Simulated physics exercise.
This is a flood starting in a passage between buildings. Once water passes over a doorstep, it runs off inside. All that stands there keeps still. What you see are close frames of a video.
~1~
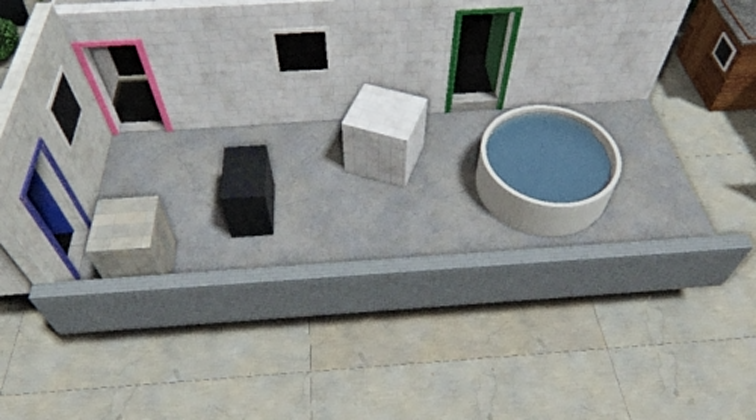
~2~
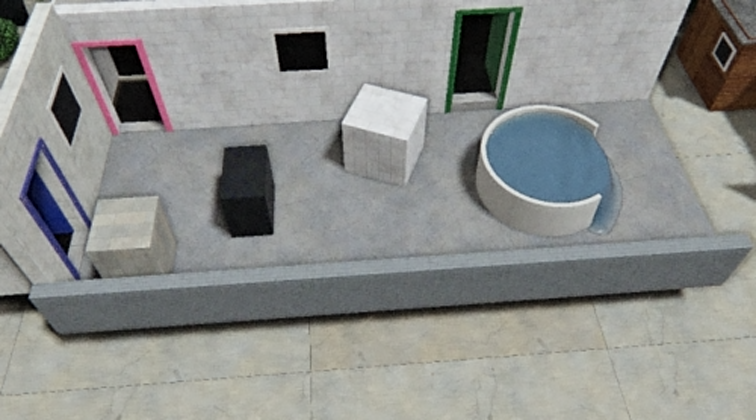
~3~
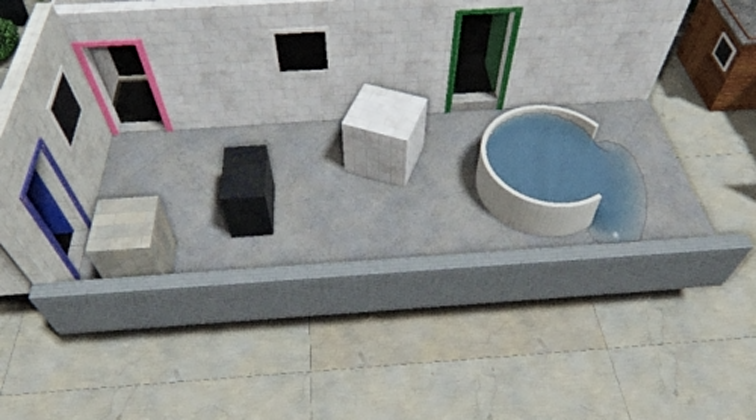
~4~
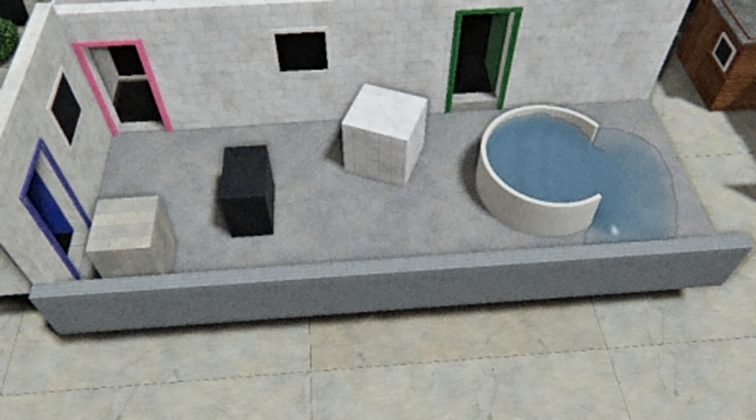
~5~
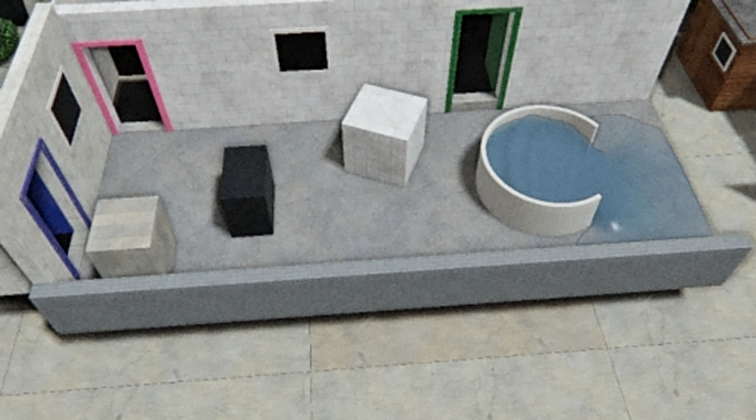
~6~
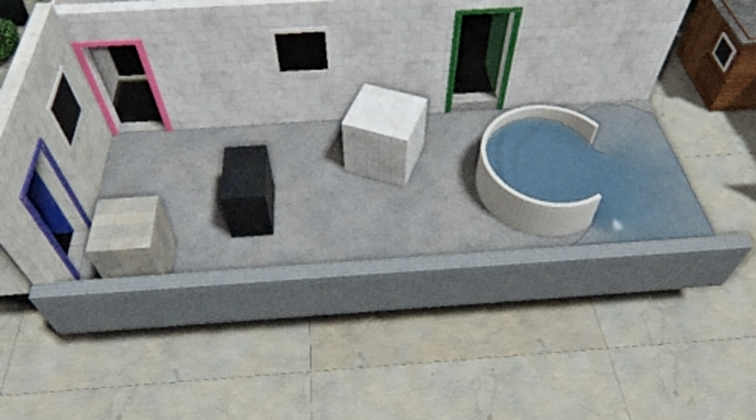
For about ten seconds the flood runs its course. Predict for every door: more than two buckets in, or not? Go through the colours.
As I see it, the blue door never exceeds two buckets; the pink door never exceeds two buckets; the green door never exceeds two buckets.
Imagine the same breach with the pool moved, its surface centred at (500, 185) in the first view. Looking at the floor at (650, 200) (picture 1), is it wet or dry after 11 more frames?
Answer: Submerged.
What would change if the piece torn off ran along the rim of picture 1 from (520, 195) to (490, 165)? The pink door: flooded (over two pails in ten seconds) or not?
Here the pink door overshoots.
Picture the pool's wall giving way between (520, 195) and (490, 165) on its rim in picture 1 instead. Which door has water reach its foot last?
I'd say the green door.
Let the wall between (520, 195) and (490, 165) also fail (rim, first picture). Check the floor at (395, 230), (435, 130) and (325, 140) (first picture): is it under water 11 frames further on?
So that's waterlogged for the first, left bare for the second and left bare for the third.
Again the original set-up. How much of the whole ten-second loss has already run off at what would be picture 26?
Roughly 75 per cent.
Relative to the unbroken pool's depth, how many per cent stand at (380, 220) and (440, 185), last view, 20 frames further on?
0 and 0 per cent, in that order.
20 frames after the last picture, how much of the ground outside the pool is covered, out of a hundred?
Around 20 percent of it.
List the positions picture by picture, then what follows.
The first frame shows the round tank at (550, 156) is whole and still.
In the second frame, the front is at (597, 231), out from the gap at (608, 182).
In the third frame, the front is at a hidden place, out from the gap at (607, 184).
In the fourth frame, the front is at a hidden place, out from the gap at (606, 186).
In the fifth frame, water pours out at (606, 186) and has run to (623, 118).
In the sixth frame, the front is at (653, 116), out from the gap at (606, 186).
A moment on, water covers 15 % of the floor; the blue door not reached, the pink door not reached, the green door not reached.
Next, water covers 20 % of the floor; the blue door not reached, the pink door not reached, the green door not reached.
Then, water covers 20 % of the floor; the blue door not reached, the pink door not reached, the green door not reached.
Later, water covers 20 % of the floor; the blue door not reached, the pink door not reached, the green door not reached.
In the end, water covers 15 % of the floor; the blue door not reached, the pink door not reached, the green door not reached.
